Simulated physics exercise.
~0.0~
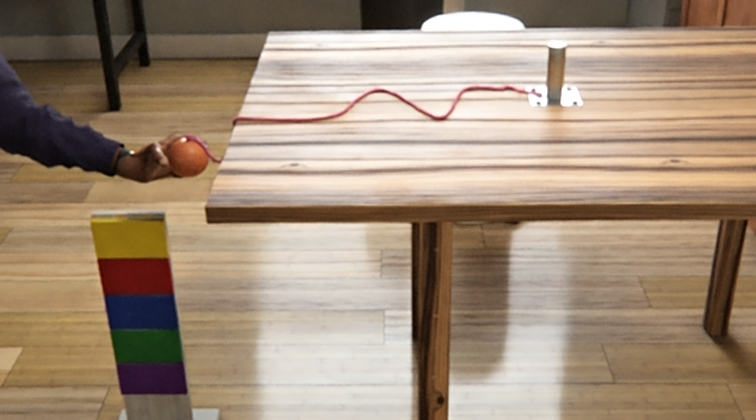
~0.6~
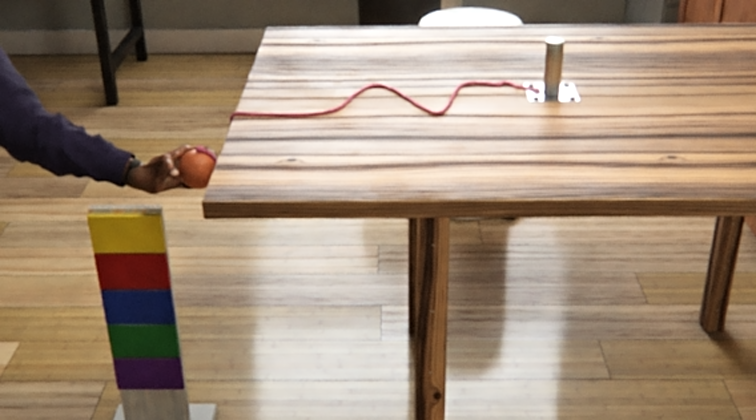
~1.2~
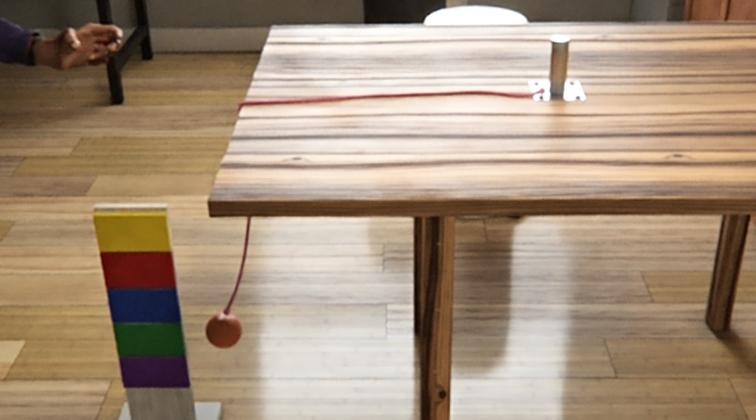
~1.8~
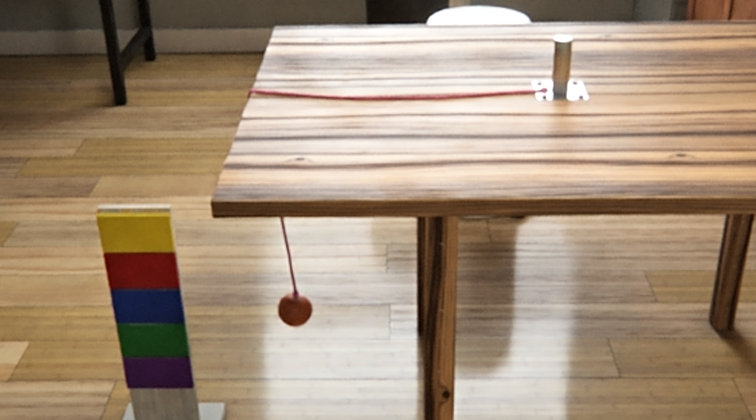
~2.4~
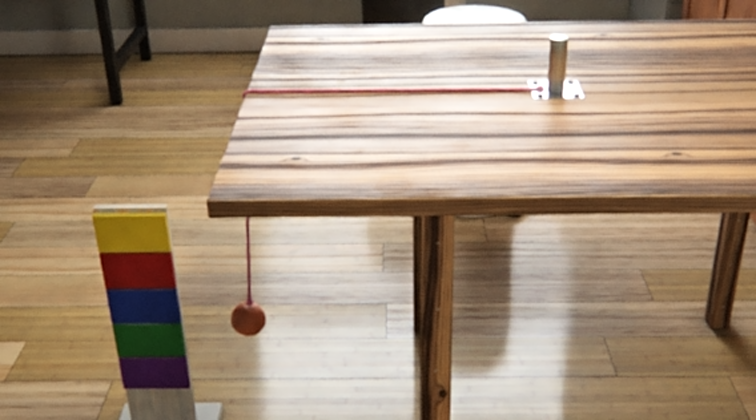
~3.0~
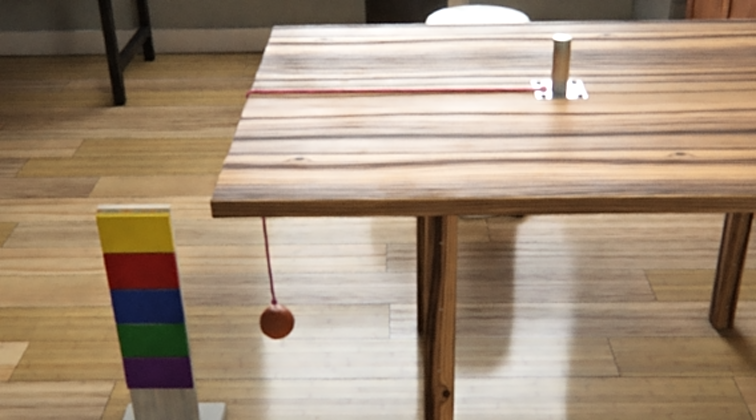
An orange drops from a hand and swings on a red cord, level with green.
